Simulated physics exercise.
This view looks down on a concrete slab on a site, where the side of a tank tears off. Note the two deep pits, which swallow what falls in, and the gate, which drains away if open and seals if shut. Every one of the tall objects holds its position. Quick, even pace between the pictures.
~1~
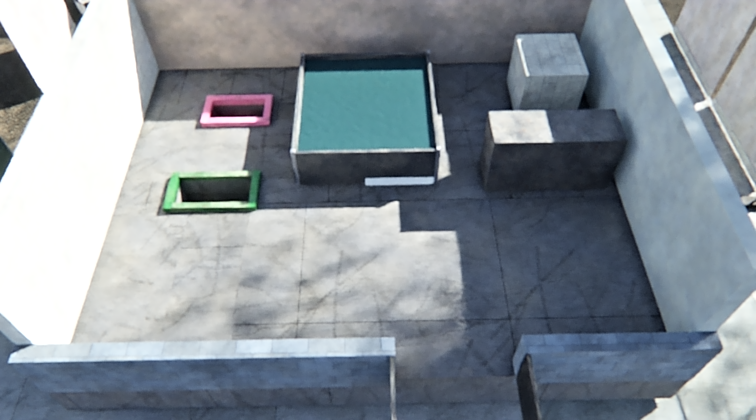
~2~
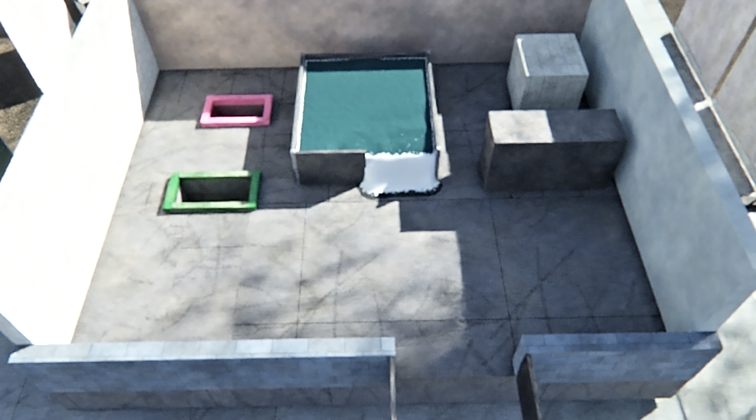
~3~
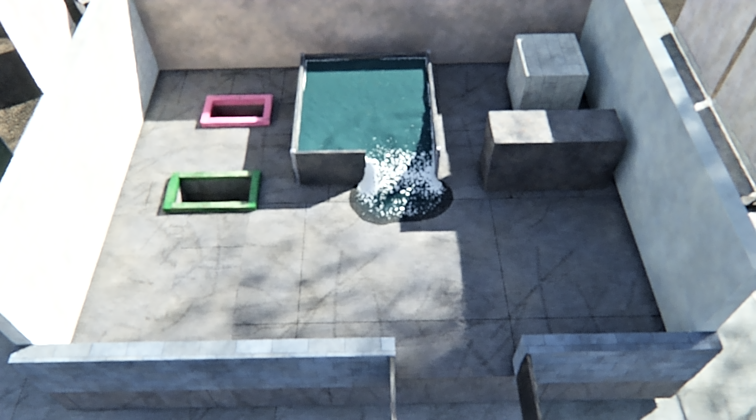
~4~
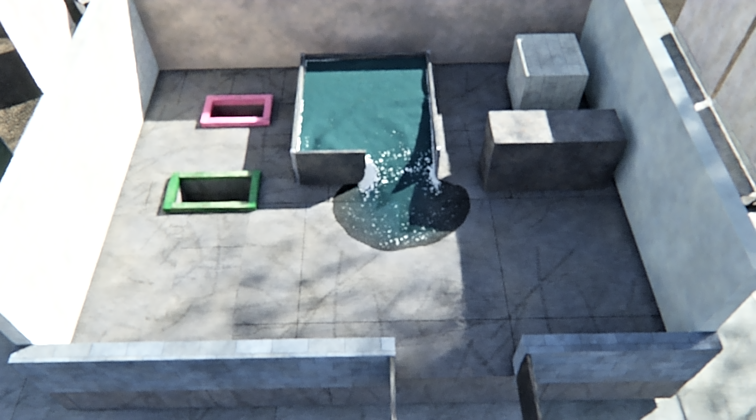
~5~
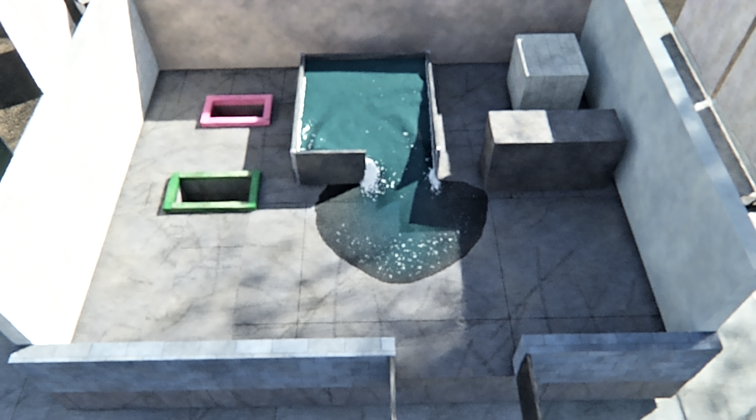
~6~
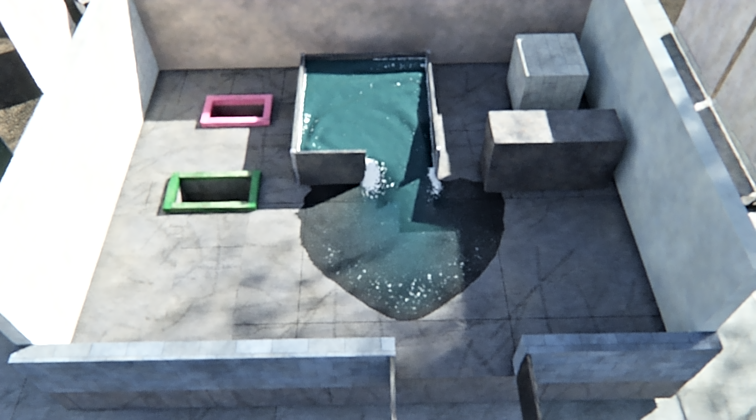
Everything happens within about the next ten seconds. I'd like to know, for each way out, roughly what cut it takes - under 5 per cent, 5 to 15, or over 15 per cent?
The gate takes over 15 per cent. The pink pit takes under 5 per cent. The green pit takes under 5 per cent.
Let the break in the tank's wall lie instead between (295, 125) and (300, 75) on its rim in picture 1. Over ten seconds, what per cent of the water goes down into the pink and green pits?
Pink 20 %, green 4 %.
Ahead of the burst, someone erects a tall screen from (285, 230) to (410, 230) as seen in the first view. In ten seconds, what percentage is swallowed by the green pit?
Result, green pit: Some 8 percent of the total.
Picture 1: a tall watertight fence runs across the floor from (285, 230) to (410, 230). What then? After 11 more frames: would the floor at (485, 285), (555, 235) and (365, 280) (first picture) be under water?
Point by point: First swamped, next swamped, last spared.
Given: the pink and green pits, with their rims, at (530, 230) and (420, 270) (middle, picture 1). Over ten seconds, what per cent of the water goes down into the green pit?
Note: Green pit, 30 percent.
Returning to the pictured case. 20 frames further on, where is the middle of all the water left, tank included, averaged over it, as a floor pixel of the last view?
(385, 192).
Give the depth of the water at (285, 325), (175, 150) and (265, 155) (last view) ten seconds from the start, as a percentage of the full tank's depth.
In order: Roughly 8, 4 and 2 in a hundred.
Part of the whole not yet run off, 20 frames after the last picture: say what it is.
Estimate: Near 86 %.
A moment on, water covers 25 % of the floor; the gate 1 %, the pink pit 0 %, the green pit 0 %.
Next, water covers 35 % of the floor; the gate 6 %, the pink pit 0 %, the green pit 0 %.
Then, water covers 45 % of the floor; the gate 15 %, the pink pit 0 %, the green pit 0 %.
Later, water covers 65 % of the floor; the gate 24 %, the pink pit 0 %, the green pit 0 %.
In the end, water covers 85 % of the floor; the gate 35 %, the pink pit 0 %, the green pit 0 %.
